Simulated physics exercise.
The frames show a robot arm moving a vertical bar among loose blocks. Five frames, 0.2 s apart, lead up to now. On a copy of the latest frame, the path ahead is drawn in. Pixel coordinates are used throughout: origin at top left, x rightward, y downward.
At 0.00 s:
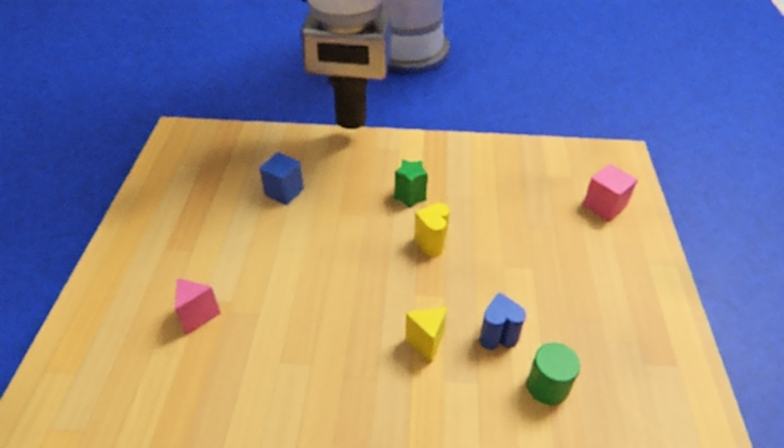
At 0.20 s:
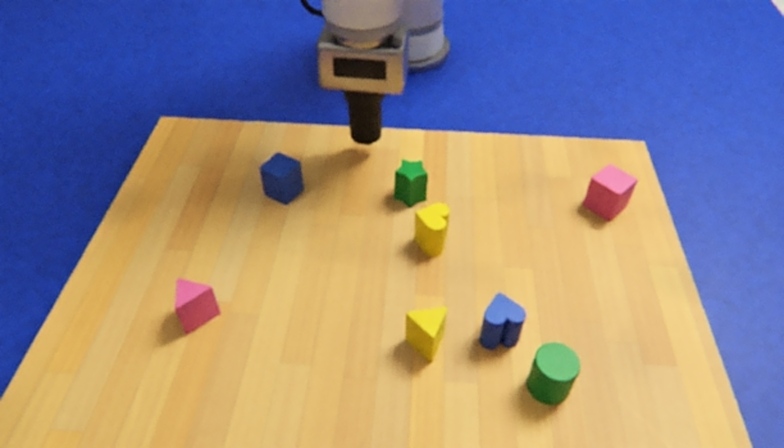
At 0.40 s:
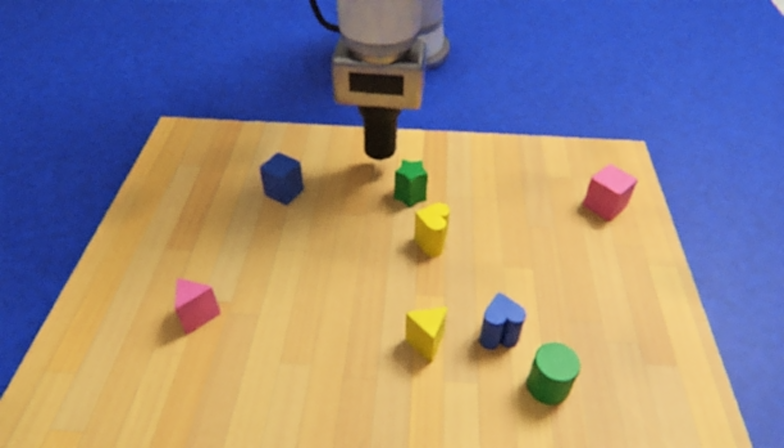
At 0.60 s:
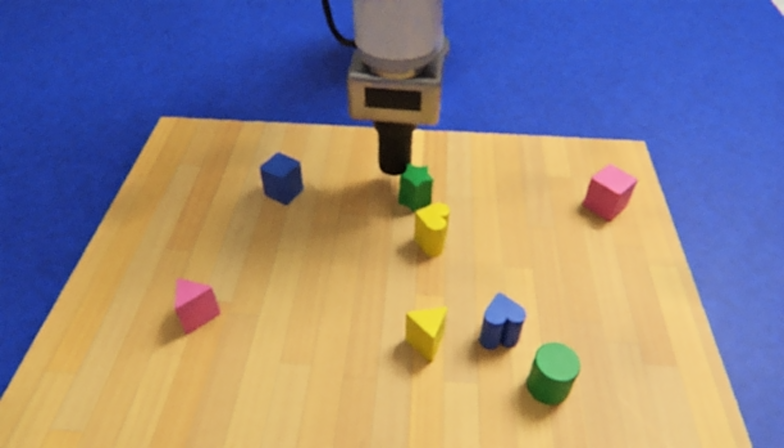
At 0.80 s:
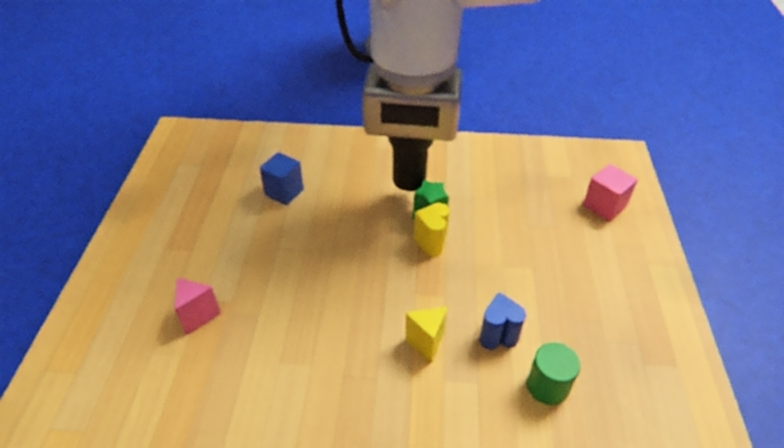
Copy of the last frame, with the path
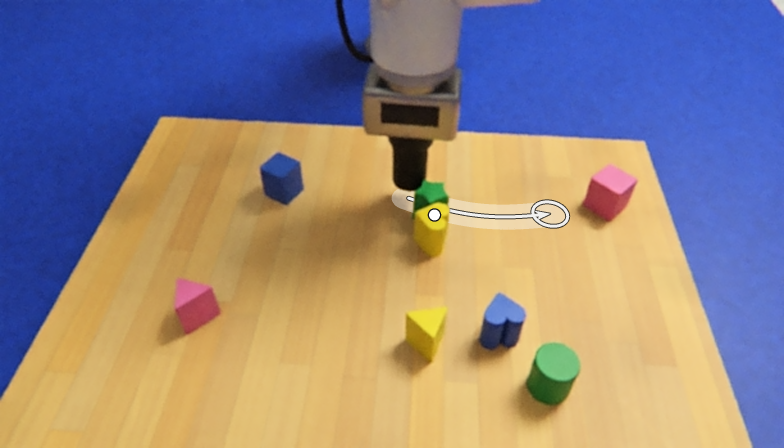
A robot arm with a black vertical bar reaches over the far edge of a pale wooden board on a blue surface, seen from above at a fixed angle. A blue cube, green star and yellow heart sit behind pink, yellow, blue and green blocks, with a pink cube at right. The bar slides right and nearer, then nudges the star toward the yellow heart.
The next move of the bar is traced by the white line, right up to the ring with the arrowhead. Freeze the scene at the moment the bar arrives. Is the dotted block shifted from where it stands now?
I believe so.
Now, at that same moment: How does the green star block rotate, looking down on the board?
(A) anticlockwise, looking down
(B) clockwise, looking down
My pick is B.
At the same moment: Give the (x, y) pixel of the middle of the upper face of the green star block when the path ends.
In the picture, it is at (476, 209).
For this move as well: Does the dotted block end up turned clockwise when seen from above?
Yes.
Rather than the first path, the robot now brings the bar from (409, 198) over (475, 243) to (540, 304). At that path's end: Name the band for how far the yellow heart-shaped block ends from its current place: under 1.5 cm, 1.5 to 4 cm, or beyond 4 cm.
Distance: 1.5 to 4 cm.
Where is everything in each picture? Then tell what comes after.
In the first picture, bar's lower end (351, 121); green star block (412, 168); yellow heart-shaped block (434, 215); pink square piece (615, 178).
In the second picture, bar (366, 136); blocks still.
In the third picture, bar (380, 151); blocks still.
In the fourth picture, bar (395, 166); green star block (417, 173).
In the fifth picture, bar (409, 181); green star block (432, 190); yellow heart-shaped block (434, 215); pink square piece (615, 178).
Drawn move, from (409, 198) by way of (454, 211) and (502, 217) to (550, 214); the dot is on the yellow heart-shaped block.
On the path given first. One third of the way, bar (456, 195); green star block (468, 206), turned 55° clockwise; yellow heart-shaped block (445, 221), turned 45° clockwise.
Two thirds of the way, bar (507, 200); green star block (476, 209), turned 85° clockwise; yellow heart-shaped block (445, 221), turned 50° clockwise.
At the end, bar (555, 197); green star block (476, 209), turned 85° clockwise; yellow heart-shaped block (445, 221), turned 50° clockwise; pink square piece still.
